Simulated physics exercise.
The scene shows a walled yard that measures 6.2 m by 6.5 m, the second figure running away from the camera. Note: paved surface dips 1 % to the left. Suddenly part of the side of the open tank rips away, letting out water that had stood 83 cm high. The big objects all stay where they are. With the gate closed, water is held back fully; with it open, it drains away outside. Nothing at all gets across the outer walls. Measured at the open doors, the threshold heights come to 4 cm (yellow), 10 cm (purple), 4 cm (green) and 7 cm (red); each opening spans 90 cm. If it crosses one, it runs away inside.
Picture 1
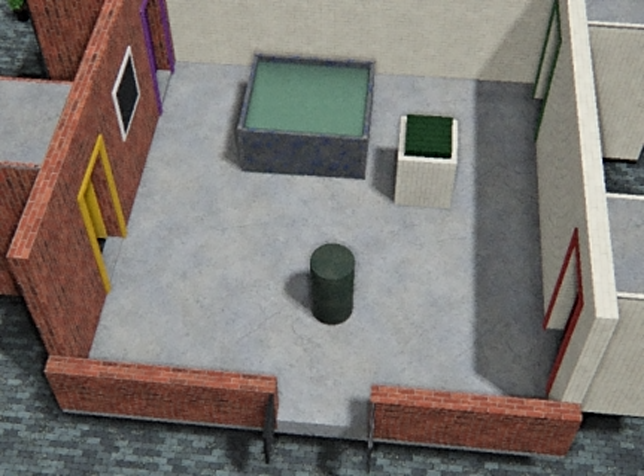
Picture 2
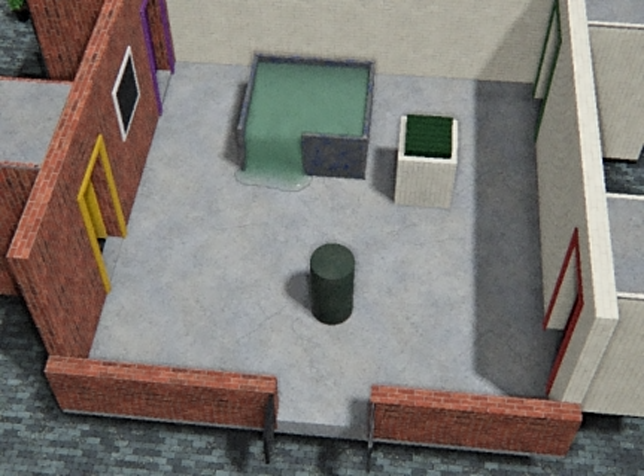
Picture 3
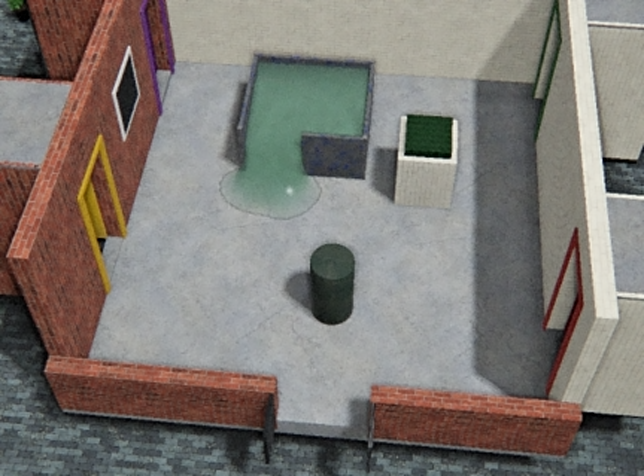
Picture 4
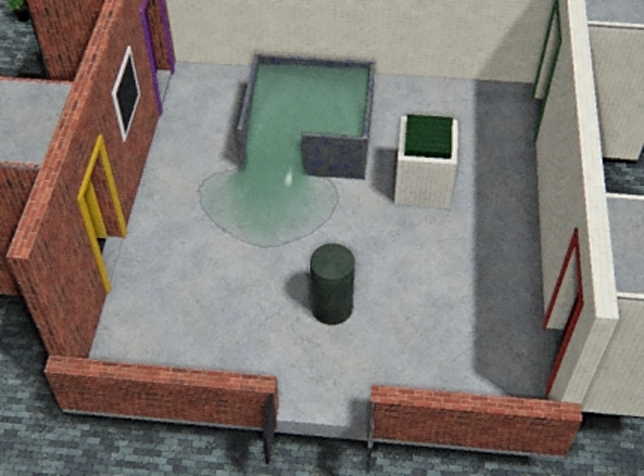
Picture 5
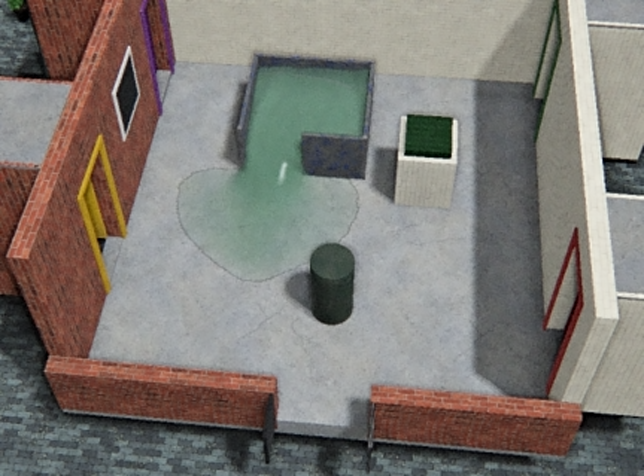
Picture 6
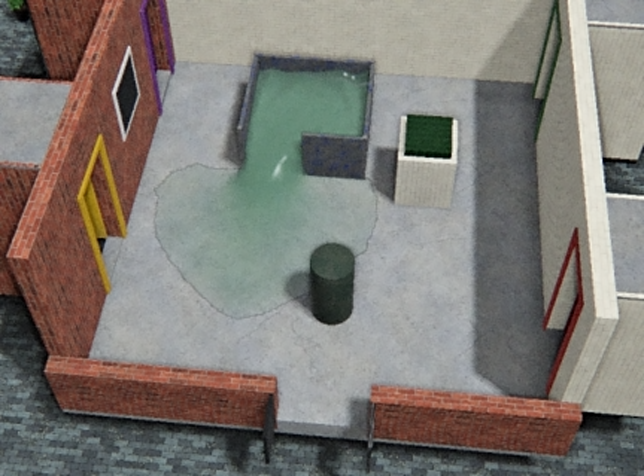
In a walled yard with brick and pale walls, part of an open tank's front side gives way at the left, and greenish water pours out, spreading across the paved floor toward the yellow-framed doorway and around a dark green cylinder.
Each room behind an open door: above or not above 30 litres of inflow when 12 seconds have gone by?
In the end yellow door: Above the cap, purple door: Below the cap, green door: Below the cap, red door: Below the cap.
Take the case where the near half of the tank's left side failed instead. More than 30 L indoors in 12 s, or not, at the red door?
Red: Falls short.
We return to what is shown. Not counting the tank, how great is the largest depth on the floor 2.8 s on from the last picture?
Around 24 centimetres deep.
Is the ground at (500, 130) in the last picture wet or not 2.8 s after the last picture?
It is dry.
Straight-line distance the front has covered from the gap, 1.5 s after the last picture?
4.8 m.
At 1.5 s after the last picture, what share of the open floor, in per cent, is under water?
Some 40 per cent of the floor is wet.
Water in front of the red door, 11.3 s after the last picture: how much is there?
Around 2.5 cm there.
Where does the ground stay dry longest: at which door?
That would be the green door.
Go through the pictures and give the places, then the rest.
In the first frame, the open tank at (309, 98) is whole and still, 83 cm deep.
In the second frame, water pours out at (274, 159) and has run 0.6 m, to (238, 172); typically 10 cm deep outside, 83 cm at the open tank's back.
In the third frame, water pours out at (274, 159) and has run 0.9 m, to (288, 214); typically 13 cm deep outside, 82 cm at the open tank's back.
In the fourth frame, the front is at (280, 241), 1.4 m from the gap at (274, 160); 2.2 m2 of floor is under water; 76 cm left at the back of the open tank.
In the fifth frame, water pours out at (274, 160) and has run 2.1 m, to (241, 274); typically 6 cm deep outside, 69 cm at the open tank's back.
In the sixth frame, water pours out at (274, 160) and has run 2.7 m, to (234, 312); typically 5 cm deep outside, 71 cm at the open tank's back.
Then, 0.7 s after the last picture water covers 40 % of the floor and is deepest (40 cm) near (268, 177); yellow door 11 cm at the sill, 3 L in, purple door not reached, green door not reached, red door not reached.
Then, 1.5 s after the last picture water covers 40 % of the floor and is deepest (42 cm) near (94, 387); yellow door 13 cm at the sill, 55 L in, purple door not reached, green door not reached, red door not reached.
Then, 2.8 s after the last picture water covers 50 % of the floor and is deepest (24 cm) near (81, 386); yellow door 13 cm at the sill, 102 L in, purple door not reached, green door not reached, red door 8 cm at the sill, 0 L in.
Then, 6.3 s after the last picture water covers 70 % of the floor and is deepest (12 cm) near (122, 248); yellow door 11 cm at the sill, 288 L in, purple door 4 cm at the sill, 0 L in, green door not reached, red door 9 cm at the sill, 5 L in.
Then, 11.3 s after the last picture water covers 95 % of the floor and is deepest (8 cm) near (159, 121); yellow door 7 cm at the sill, 372 L in, purple door 8 cm at the sill, 0 L in, green door 3 cm at the sill, 0 L in, red door 2 cm at the sill, 9 L in.
